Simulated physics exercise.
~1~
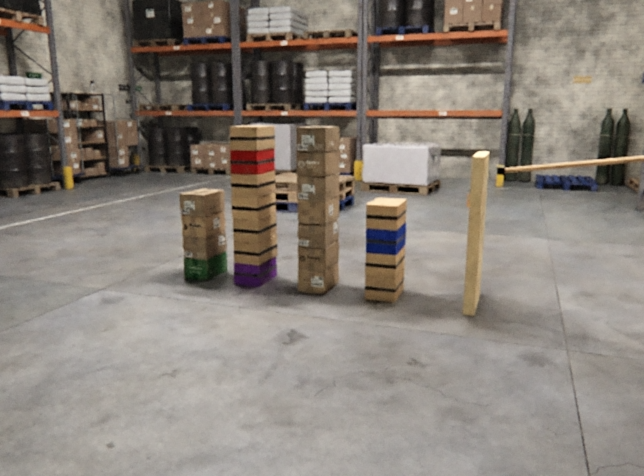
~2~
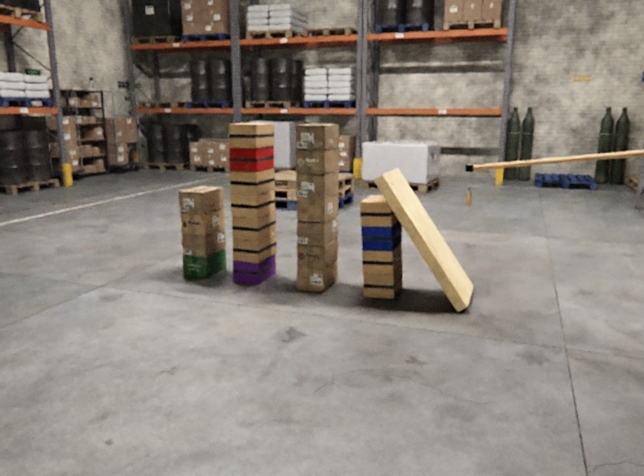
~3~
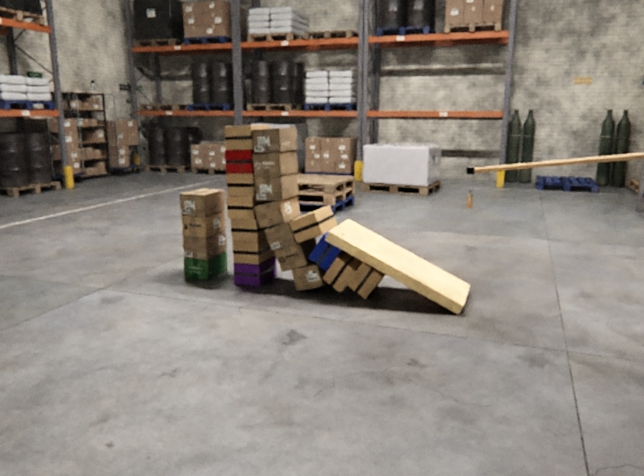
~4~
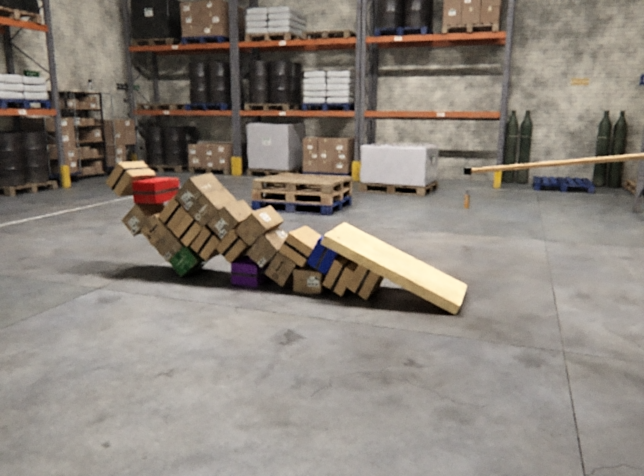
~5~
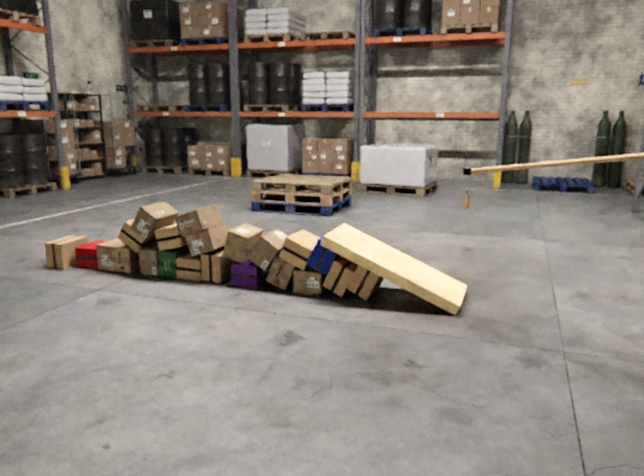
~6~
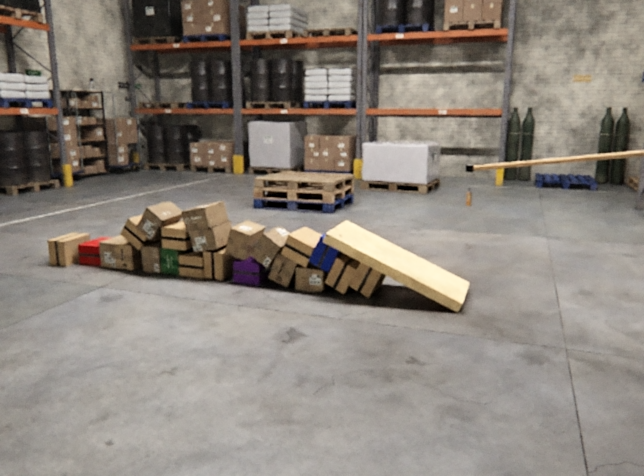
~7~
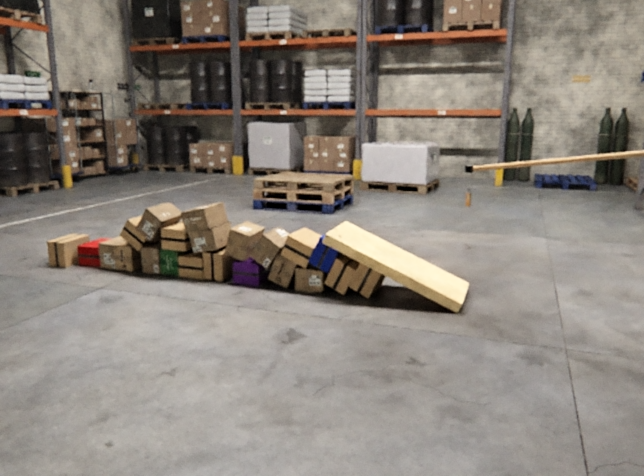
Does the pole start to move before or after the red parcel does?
The pole starts to move before the red parcel does. It shifts left as the board begins to tip, while the red parcel is still in its place high in its column.
A pale wooden board stands upright at the right of four columns of brown parcels on a grey warehouse floor, seen from the front by a slightly swaying camera, with loaded racks behind. A wooden pole reaching in from the right moves left, and the board tips onto the nearest column, which has a blue parcel. That column crumples into the tall plain one, which leans against the column with red and purple parcels. The collapse carries on left through the short column with the green parcel. Finally the parcels lie in a long, still heap, the red one near its left end, the purple one still in place, and the board slanting on the right.
